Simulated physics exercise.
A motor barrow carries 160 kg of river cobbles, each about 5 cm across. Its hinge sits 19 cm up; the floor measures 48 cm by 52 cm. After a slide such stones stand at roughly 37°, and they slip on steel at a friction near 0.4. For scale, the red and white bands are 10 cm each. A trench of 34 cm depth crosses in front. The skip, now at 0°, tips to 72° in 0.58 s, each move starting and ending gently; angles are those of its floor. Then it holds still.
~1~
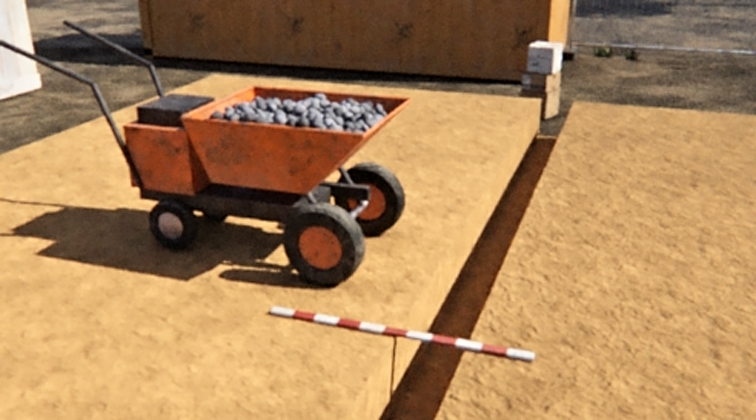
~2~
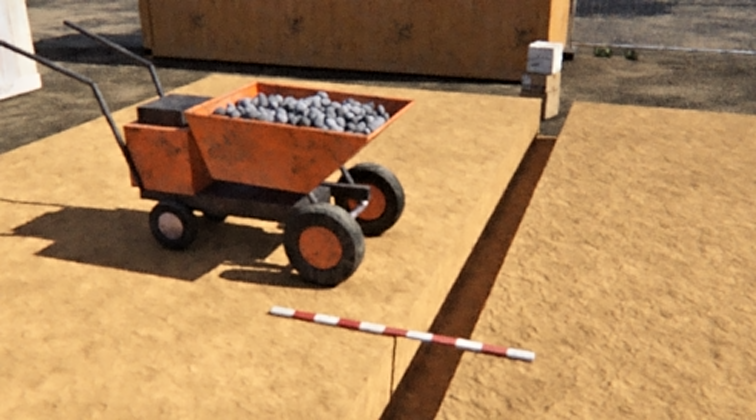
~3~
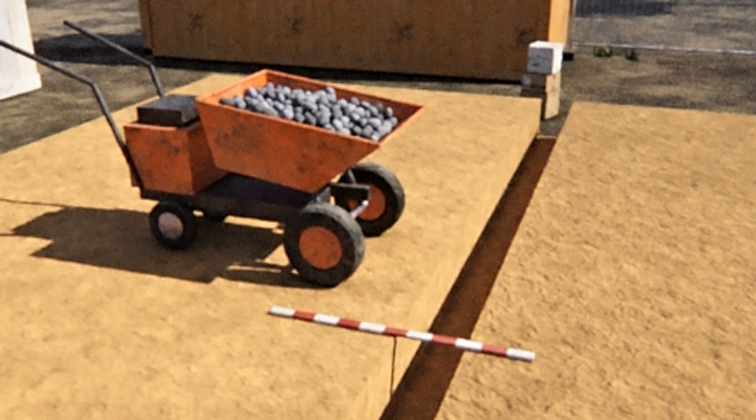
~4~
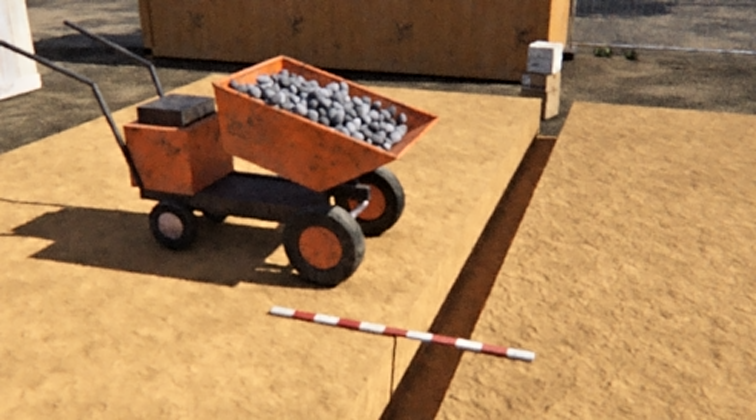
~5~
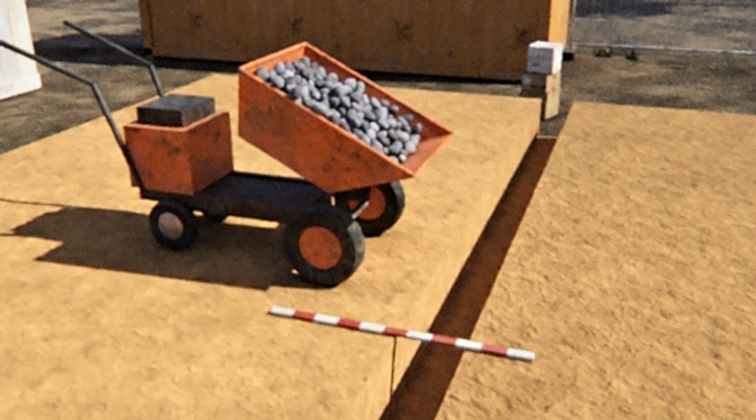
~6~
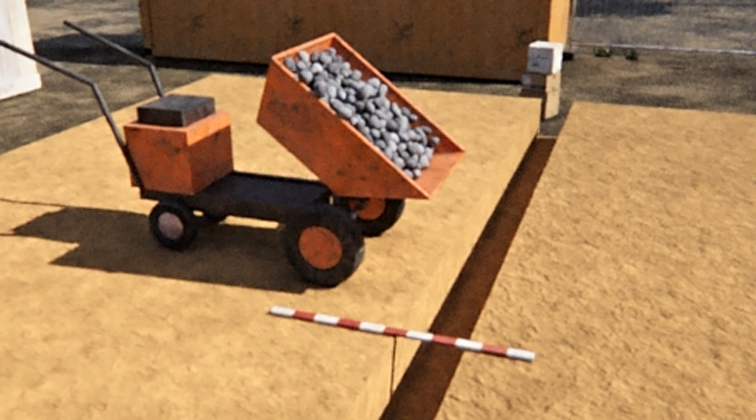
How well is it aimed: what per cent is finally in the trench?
Some 32 per cent of it.
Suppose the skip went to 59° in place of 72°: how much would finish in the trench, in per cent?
It would be near 40 per cent.
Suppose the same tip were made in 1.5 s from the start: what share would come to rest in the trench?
Then about 50 per cent.
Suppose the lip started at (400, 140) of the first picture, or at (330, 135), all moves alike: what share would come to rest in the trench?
First some 10, then 65 per cent.
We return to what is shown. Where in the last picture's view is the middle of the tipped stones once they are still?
Around (548, 282).
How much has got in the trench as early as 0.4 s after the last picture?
About 10 per cent by then.
Then, 0.1 s after the last picture the floor is at 60°, 100 % in the skip; the foremost stones are at (451, 203).
Then, 0.4 s after the last picture the floor is at 72°, 60 % in the skip, 12 % in the trench, 28 % past the trench; the foremost stones are at (547, 281).
Then, 0.7 s after the last picture the floor is at 72°, 6 % in the skip, 26 % in the trench, 68 % past the trench; the foremost stones are past the picture's edge.
Then, 2.7 s after the last picture the floor is at 72°, 0 % in the skip, 32 % in the trench, 68 % past the trench; the foremost stones are past the picture's edge.
